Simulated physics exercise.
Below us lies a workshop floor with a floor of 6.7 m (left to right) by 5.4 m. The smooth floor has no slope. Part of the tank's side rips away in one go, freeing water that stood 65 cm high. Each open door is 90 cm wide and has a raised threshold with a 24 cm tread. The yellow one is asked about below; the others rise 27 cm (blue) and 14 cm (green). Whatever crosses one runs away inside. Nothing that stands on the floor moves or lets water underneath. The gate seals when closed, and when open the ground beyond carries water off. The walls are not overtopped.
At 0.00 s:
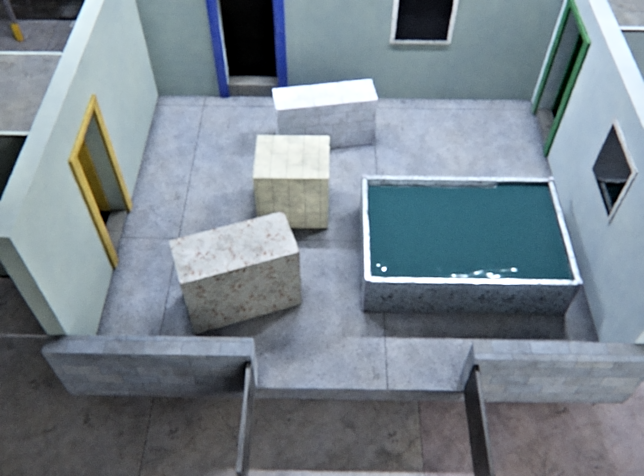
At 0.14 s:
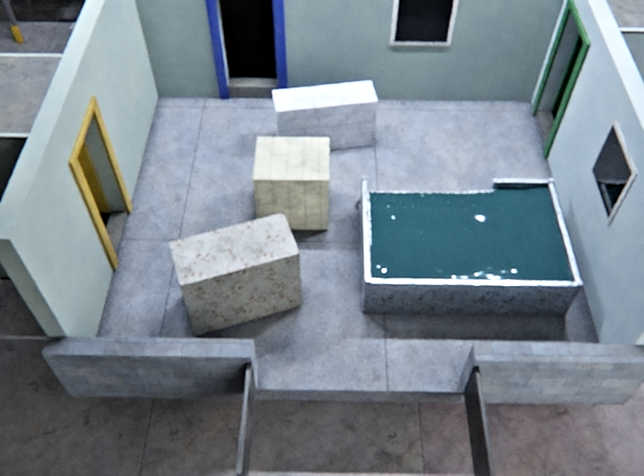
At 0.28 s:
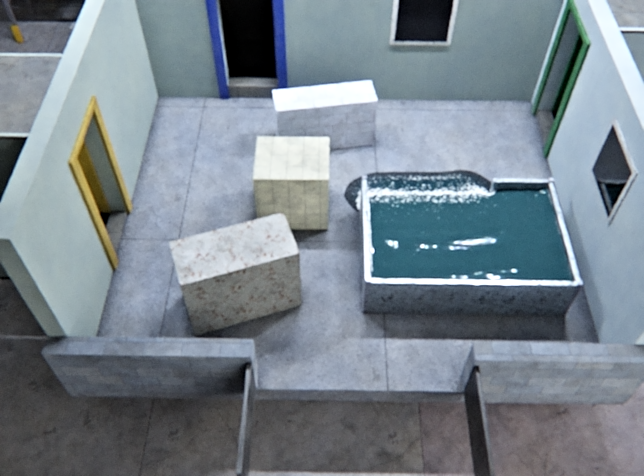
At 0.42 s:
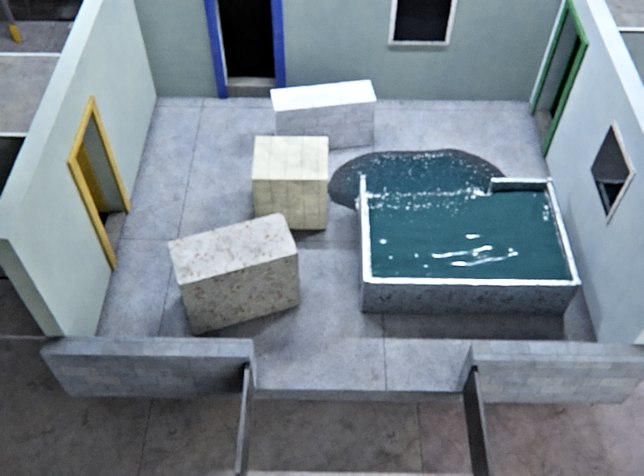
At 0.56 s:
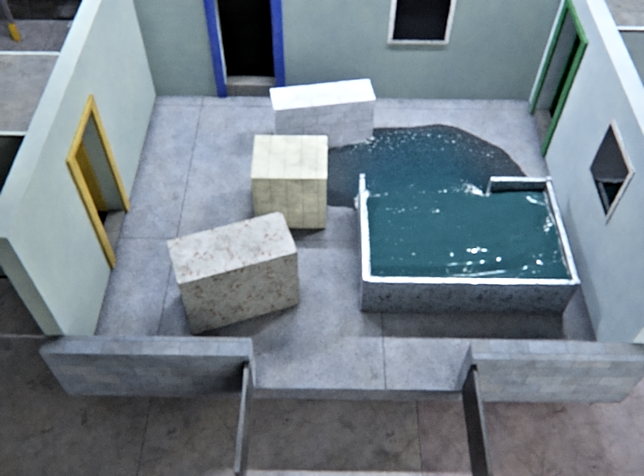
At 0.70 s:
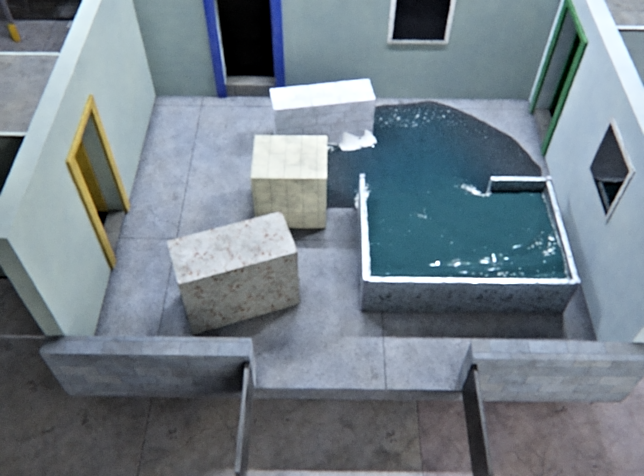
On a workshop floor, part of the far side of a tank of still, dark green water broke away, and the water poured out and spread across the floor behind it, past the pale blocks.
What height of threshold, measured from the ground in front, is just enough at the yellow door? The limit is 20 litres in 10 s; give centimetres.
At least 6.5 cm or so.
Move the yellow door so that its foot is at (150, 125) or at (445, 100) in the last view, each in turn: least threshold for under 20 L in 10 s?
Roughly 18 and 31 cm.
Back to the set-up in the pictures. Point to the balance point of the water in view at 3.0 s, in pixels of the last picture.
At about (399, 179).
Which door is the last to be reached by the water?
It is the yellow one.
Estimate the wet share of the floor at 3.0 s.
Some 60 per cent of it.
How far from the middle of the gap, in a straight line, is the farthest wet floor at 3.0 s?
Some 5.2 m out.
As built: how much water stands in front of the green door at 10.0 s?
About 8.5 cm.
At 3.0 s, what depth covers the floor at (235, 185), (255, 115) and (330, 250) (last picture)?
In that order: 7, 7 and 0 cm.
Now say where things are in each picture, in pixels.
In the first frame, still water, 65 cm deep, in the tank at (464, 230); the yellow door at (105, 190) is dry.
In the second frame, water pours out on the far side and has run 0.4 m, to a hidden place; about 9 cm deep outside, 65 cm at the back.
In the third frame, the front is at (451, 175), 0.8 m from the gap on the far side; 1.5 m2 of floor is wet, 65 cm left at the back.
In the fourth frame, the front is at (435, 154), 1.3 m from the gap on the far side; 2.9 m2 of floor is wet, 64 cm left at the back.
In the fifth frame, the gap is on the far side, the front 1.9 m out at (431, 128); the back of the tank holds 57 cm.
In the sixth frame, the front is at (425, 105), 2.5 m from the gap on the far side; 6.3 m2 of floor is wet, 56 cm left at the back; 3.1 m in a straight line remain to the yellow door at (102, 191).
After 1.4 s water covers 30 % of the floor, deepest (46 cm) near (388, 104); it has not reached the yellow door.
After 3.0 s water covers 60 % of the floor, deepest (32 cm) near (519, 106); 11 cm at the yellow door, 0 litres in over its 9 cm threshold.
After 10.0 s water covers 95 % of the floor, deepest (16 cm) near (87, 368); 7 cm at the yellow door, 4 litres in over its 9 cm threshold.
At the yellow door as built, the water arrived by 2.8 s and peaked near 11 cm at 3.0 s.
Run again over the same 10 s with other heights there, 25 litres in over 6 cm, 15 litres over 7 cm. The limit of 20 litres is kept from about 6.5 cm up.
